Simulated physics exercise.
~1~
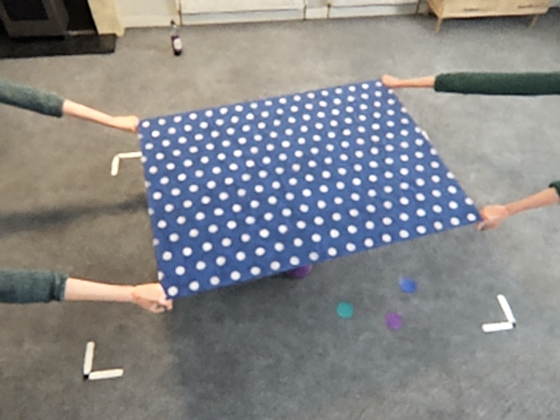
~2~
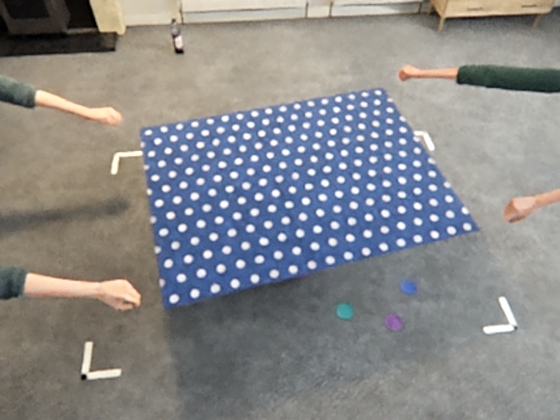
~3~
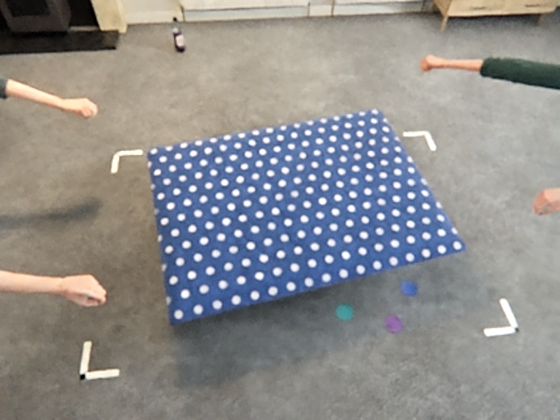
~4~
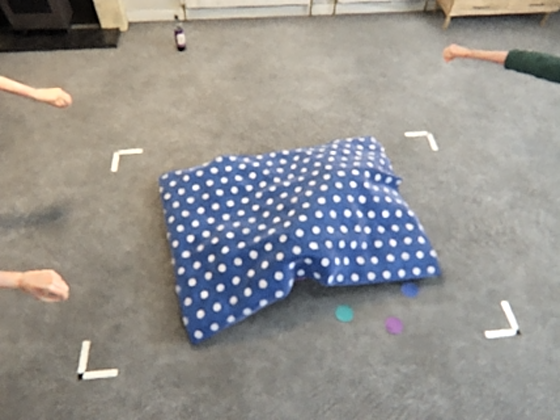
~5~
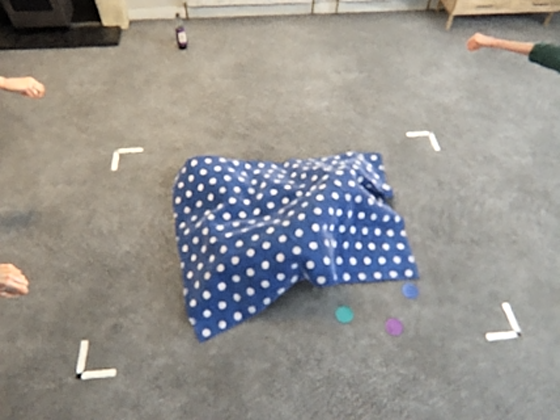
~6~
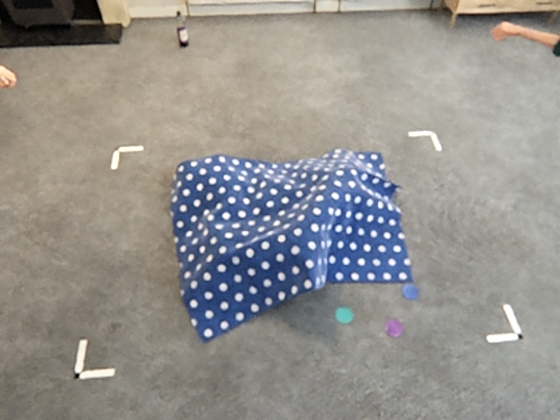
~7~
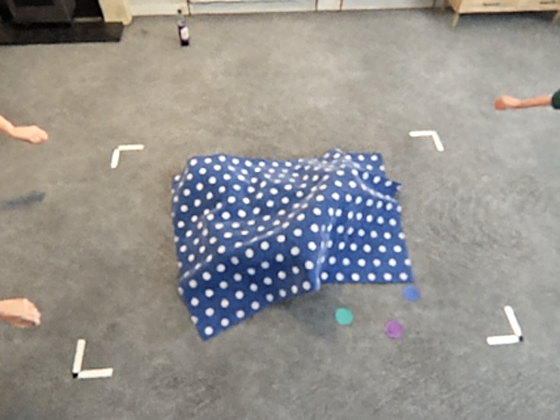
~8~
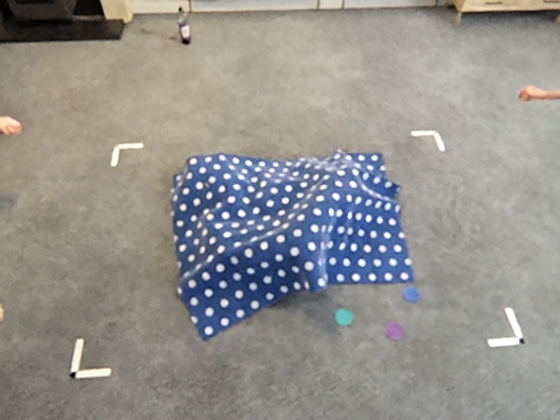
We see a blue cloth with white dots held flat by hands above a grey carpet, then released; it drops and settles in a rumpled, raised heap, leaving teal, purple and blue discs uncovered beside it as the hands draw back toward the edges.
